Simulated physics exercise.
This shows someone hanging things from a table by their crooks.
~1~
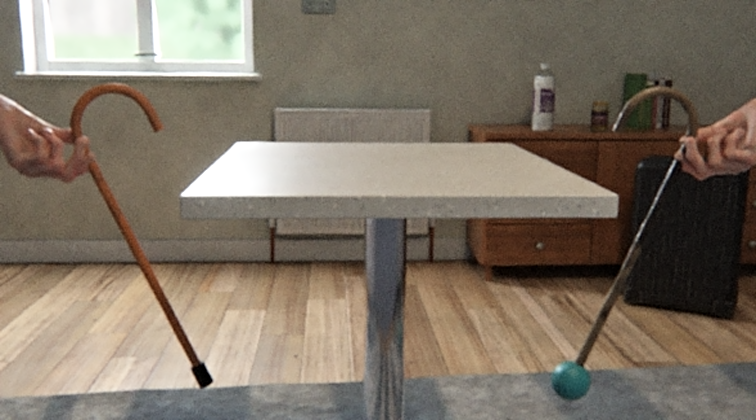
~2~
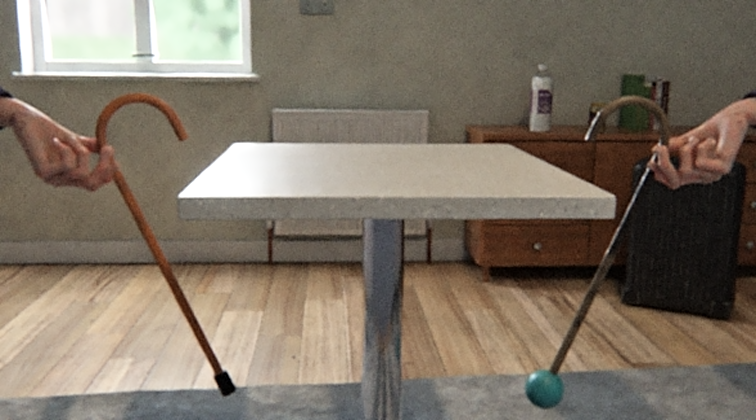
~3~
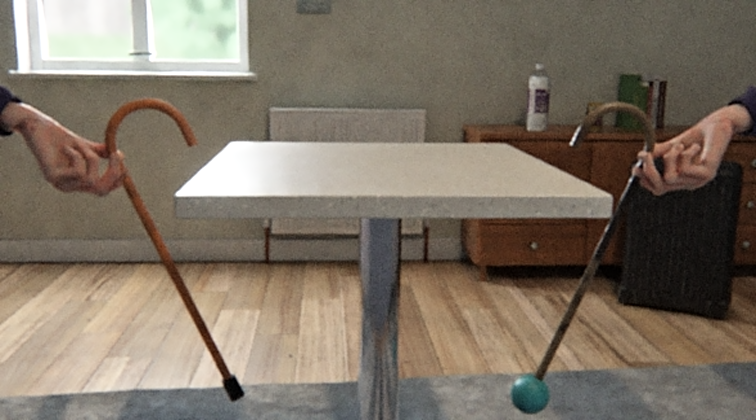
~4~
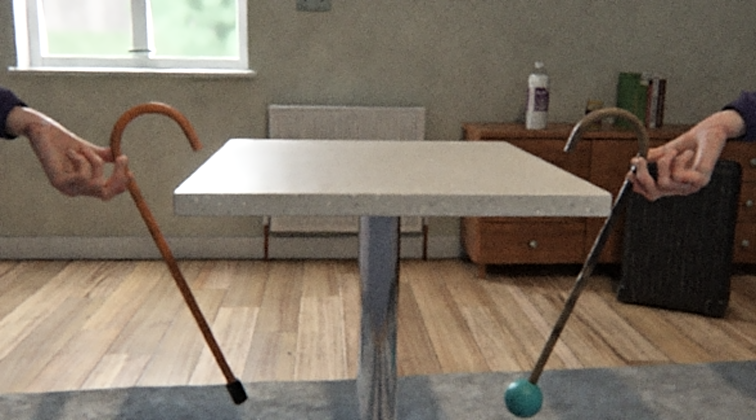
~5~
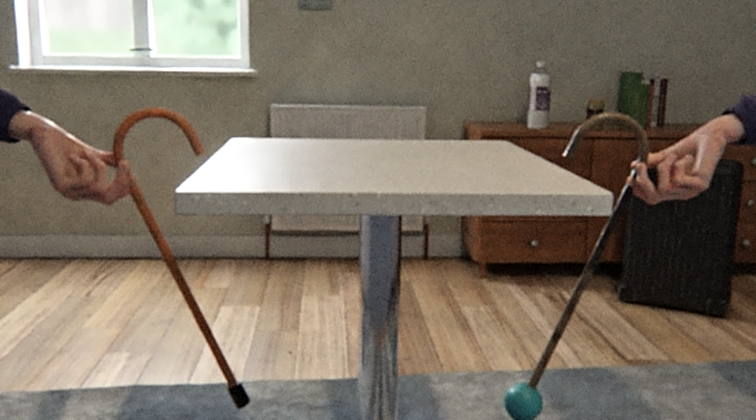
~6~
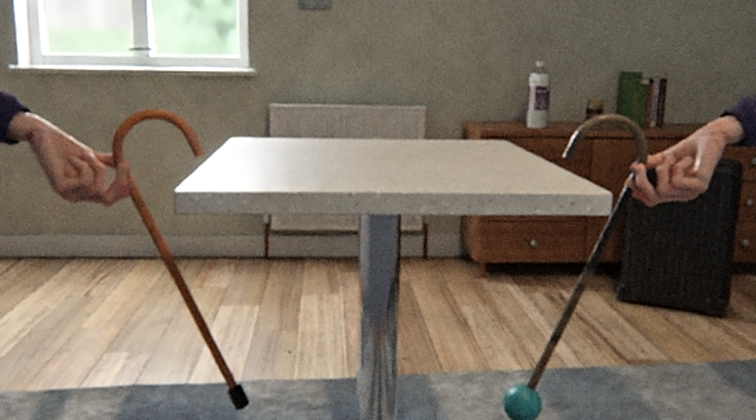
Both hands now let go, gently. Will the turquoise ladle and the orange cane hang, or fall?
In the end the turquoise ladle falls to the floor and the orange cane falls to the floor.
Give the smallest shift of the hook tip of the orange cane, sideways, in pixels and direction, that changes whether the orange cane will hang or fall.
Some 8 pixels, right.
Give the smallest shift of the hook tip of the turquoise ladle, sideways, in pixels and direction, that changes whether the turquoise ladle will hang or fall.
About 20 pixels left.
Then, 0.34 s past the last view, turquoise ladle come down near (568, 412); orange cane come down.
Then, 0.56 s past the last view, turquoise ladle in the air; orange cane in the air.
Finally, the turquoise ladle slips off; the orange cane slips off.
